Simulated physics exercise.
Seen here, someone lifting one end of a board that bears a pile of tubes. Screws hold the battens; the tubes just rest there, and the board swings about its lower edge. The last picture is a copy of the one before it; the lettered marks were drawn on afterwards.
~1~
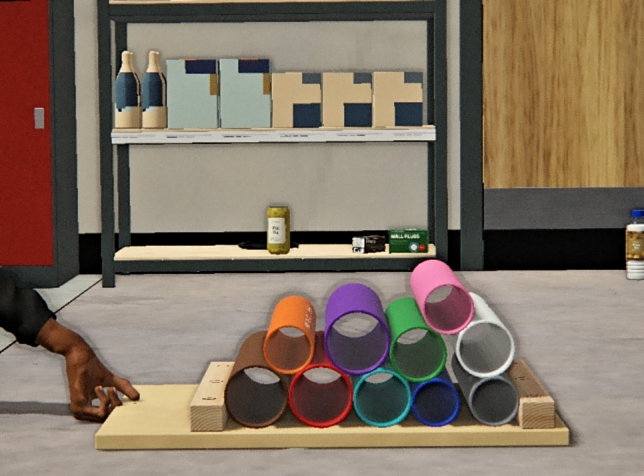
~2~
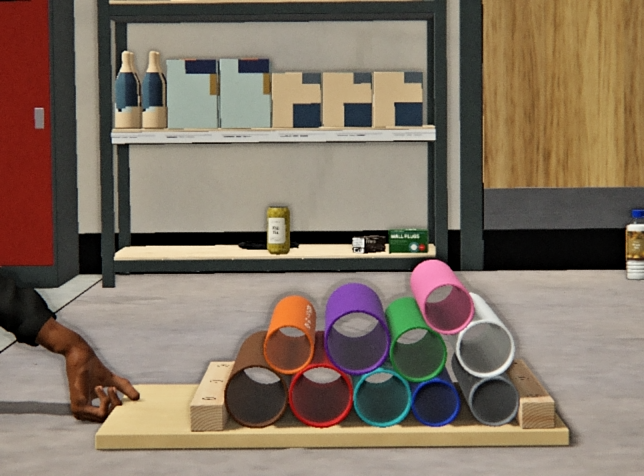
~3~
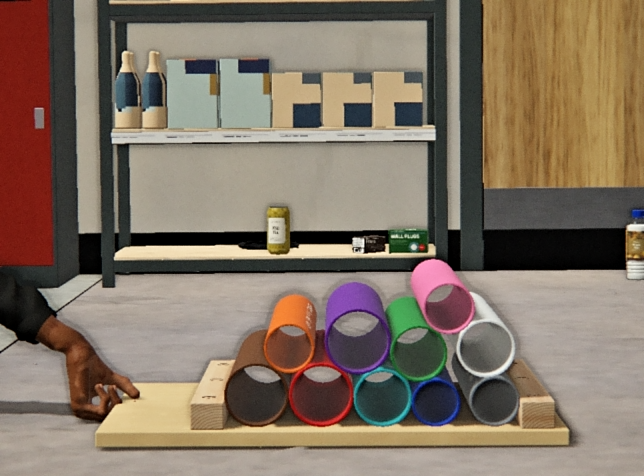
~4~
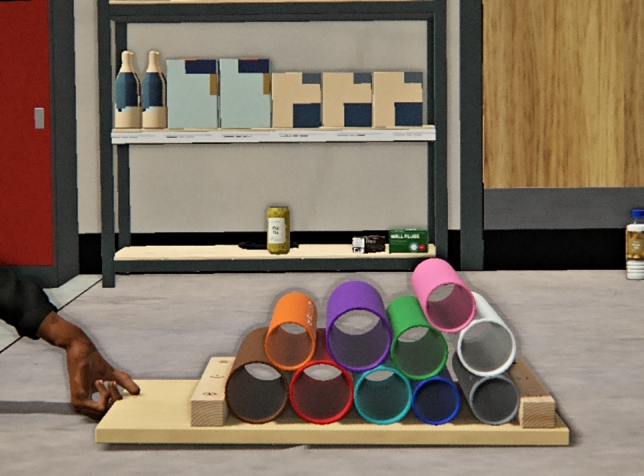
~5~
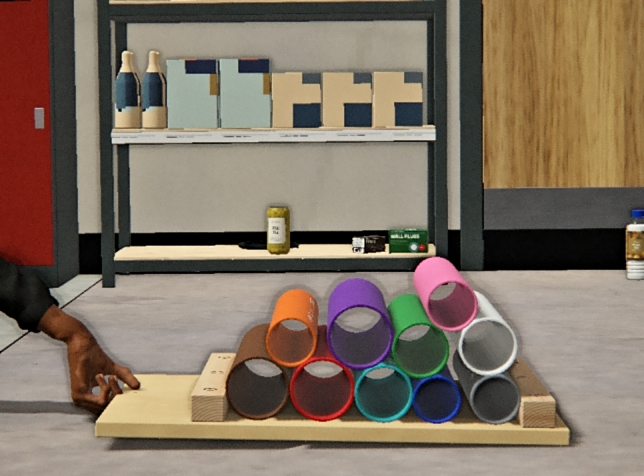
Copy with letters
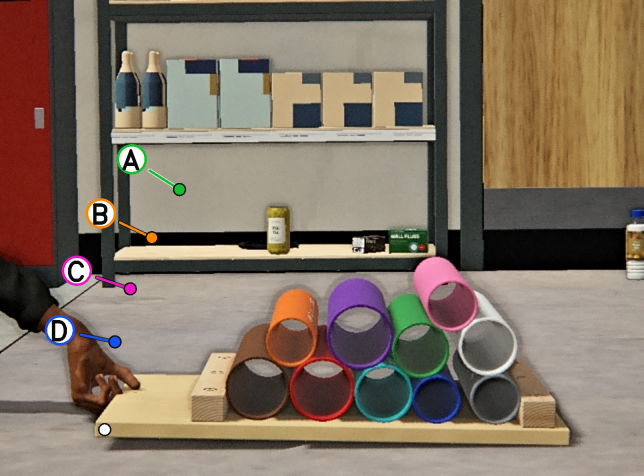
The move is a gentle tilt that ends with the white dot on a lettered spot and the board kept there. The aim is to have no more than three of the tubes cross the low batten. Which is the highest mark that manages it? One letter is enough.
At most to C.
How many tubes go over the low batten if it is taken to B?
With B, four.
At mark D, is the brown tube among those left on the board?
The brown tube: Yes.
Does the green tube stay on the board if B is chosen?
No, with B.
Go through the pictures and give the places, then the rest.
Brown tube (256, 396); red tube (321, 396); turquoise tube (383, 399), in the first picture.
Turquoise tube (383, 399); blue tube (435, 403), in the second picture.
Board (332, 400); brown tube (256, 395); purple tube (358, 341), in the third picture.
Board (332, 397); brown tube (257, 392); red tube (322, 393), in the fourth picture.
Board (333, 395); brown tube (258, 388); red tube (322, 390), in the fifth picture.
On the marked copy, A at (179, 189); B at (152, 238); C at (131, 289); D at (115, 342); the white dot at (105, 429).
Taking C. A third of the way, board at 14°.
Two thirds of the way, board at 19°.
When it is over, board at 19°, three over the low batten (green, white, pink).
As for the rest, A five over the low batten; B four over the low batten (purple, green, white, pink); D two over the low batten (white, pink).
